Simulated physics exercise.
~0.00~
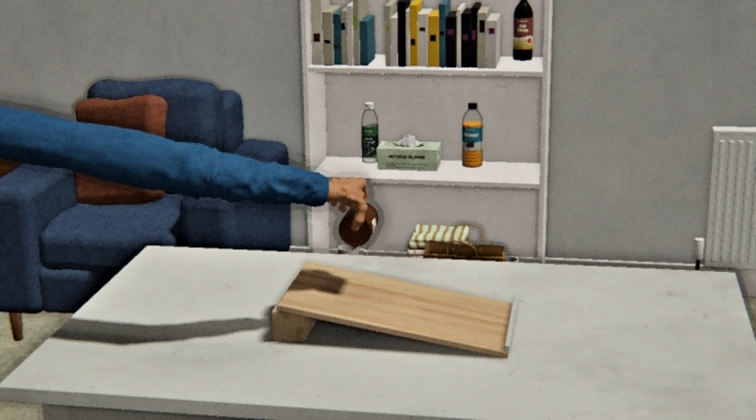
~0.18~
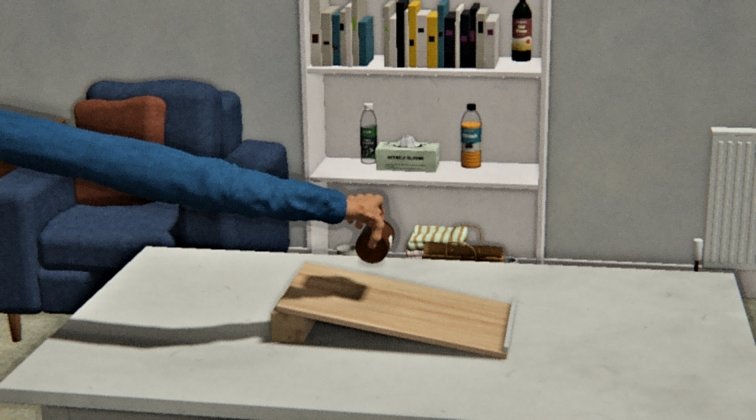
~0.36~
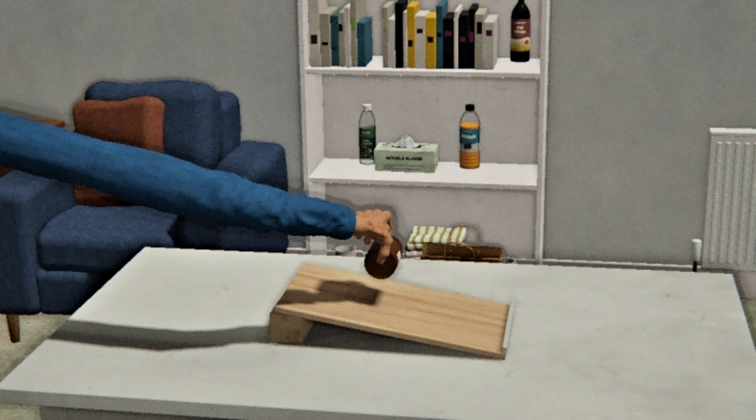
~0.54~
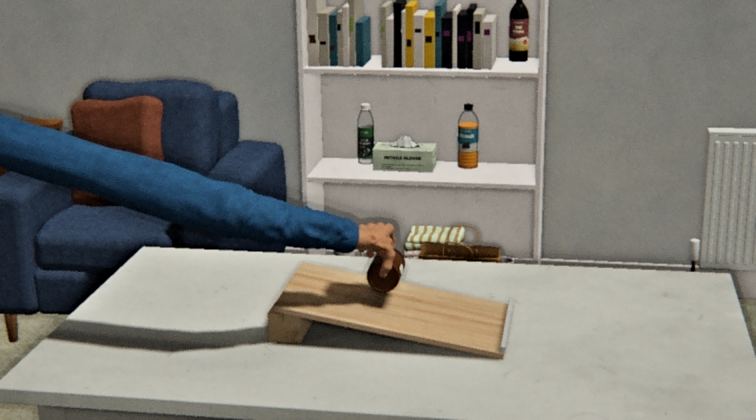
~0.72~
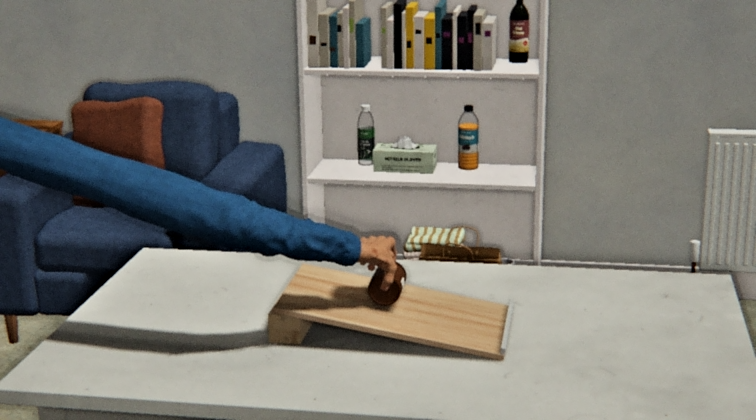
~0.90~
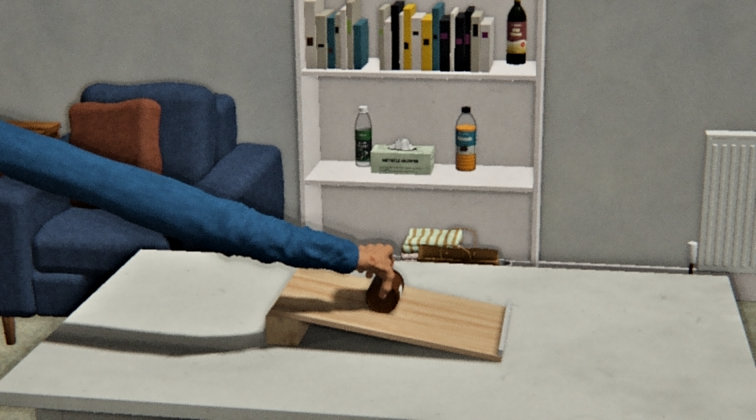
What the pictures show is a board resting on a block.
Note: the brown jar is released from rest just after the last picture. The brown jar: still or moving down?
Moving down.
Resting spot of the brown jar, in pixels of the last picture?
The object ends up somewhere near (690, 332).
After 1.50 s, brown jar rolled well along near (437, 301).
After 1.90 s, brown jar rolled well along near (510, 309).
After 2.40 s, brown jar now off the board.
After 3.10 s, things are still on the move.
At rest (4.0 s), off the board, brown jar. Seen from the same camera at the end, brown jar near (690, 333). The brown jar slides or rolls down.
